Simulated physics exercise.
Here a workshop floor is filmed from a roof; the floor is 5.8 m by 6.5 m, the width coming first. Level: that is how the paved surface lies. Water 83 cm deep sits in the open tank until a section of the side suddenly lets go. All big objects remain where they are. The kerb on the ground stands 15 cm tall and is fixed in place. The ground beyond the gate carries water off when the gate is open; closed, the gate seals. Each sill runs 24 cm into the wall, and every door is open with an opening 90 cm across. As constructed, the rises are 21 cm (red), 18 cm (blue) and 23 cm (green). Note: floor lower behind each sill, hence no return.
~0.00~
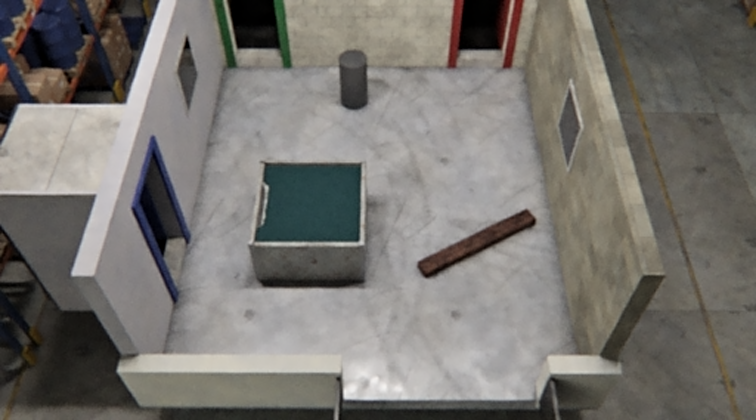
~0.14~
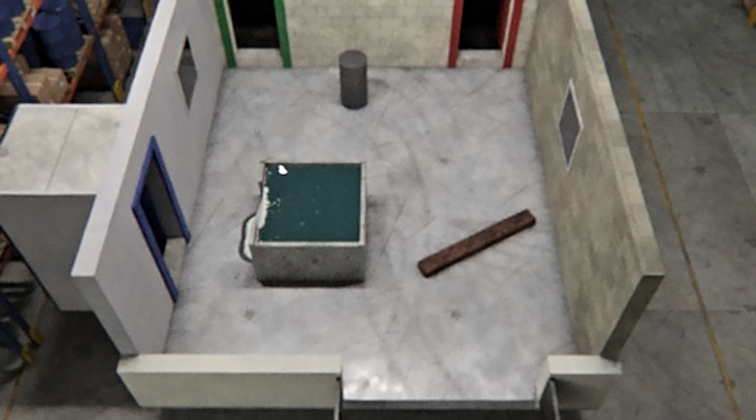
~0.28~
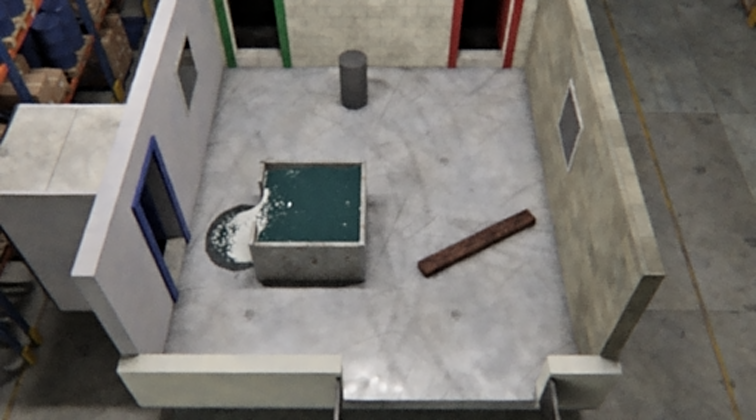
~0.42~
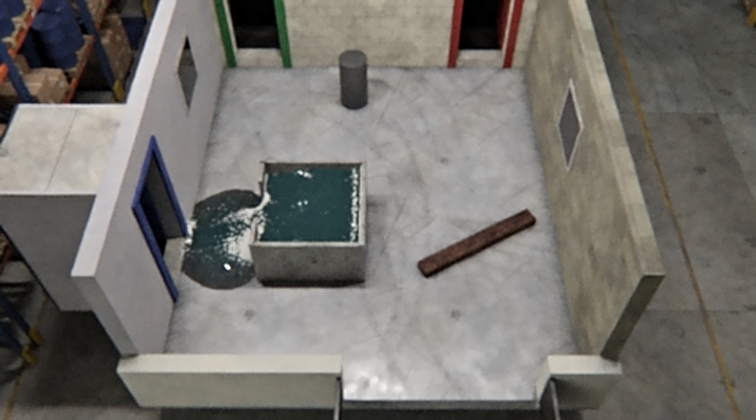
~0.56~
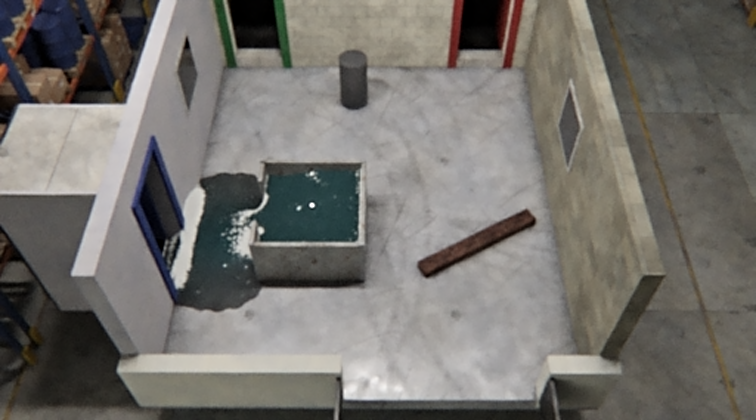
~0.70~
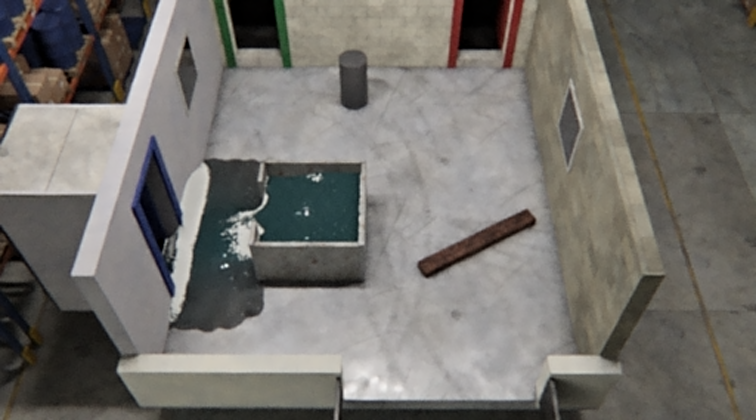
Green water pouring from a gap in an open tank's left side, spreading across the grey floor and reaching the blue-framed doorway.
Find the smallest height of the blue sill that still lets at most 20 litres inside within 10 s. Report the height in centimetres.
The smallest height is roughly 37 cm.
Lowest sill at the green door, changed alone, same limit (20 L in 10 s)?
The green door needs around 15 cm.
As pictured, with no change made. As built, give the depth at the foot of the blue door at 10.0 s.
A ruler would read roughly 6.0 cm.
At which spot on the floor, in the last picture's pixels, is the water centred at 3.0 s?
Approximately (276, 218).
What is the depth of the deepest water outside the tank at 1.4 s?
About 44 cm at most.
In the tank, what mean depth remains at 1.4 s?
Around 49 centimetres.
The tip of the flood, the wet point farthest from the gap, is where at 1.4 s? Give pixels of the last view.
Roughly at (222, 79) in the last view.
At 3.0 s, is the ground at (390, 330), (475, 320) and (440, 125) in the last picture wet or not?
Spot one awash, spot two bone dry, spot three bone dry.
After 1.4 s water covers 15 % of the floor, deepest (44 cm) near (190, 232); 36 cm at the blue door, 77 litres in over its 18 cm sill.
After 3.0 s water covers 40 % of the floor, deepest (27 cm) near (186, 251); 24 cm at the blue door, 160 litres in over its 18 cm sill.
After 10.0 s water covers 95 % of the floor, deepest (8 cm) near (371, 242); 6 cm at the blue door, 172 litres in over its 18 cm sill.
At the blue door as built, the water arrived by 0.6 s and peaked near 38 cm at 1.0 s.
With a sill of 33.5 cm, 36 litres would have come in within the 10 s; with 45.5 cm, 3 litres. So under 20 litres takes about 37 cm.
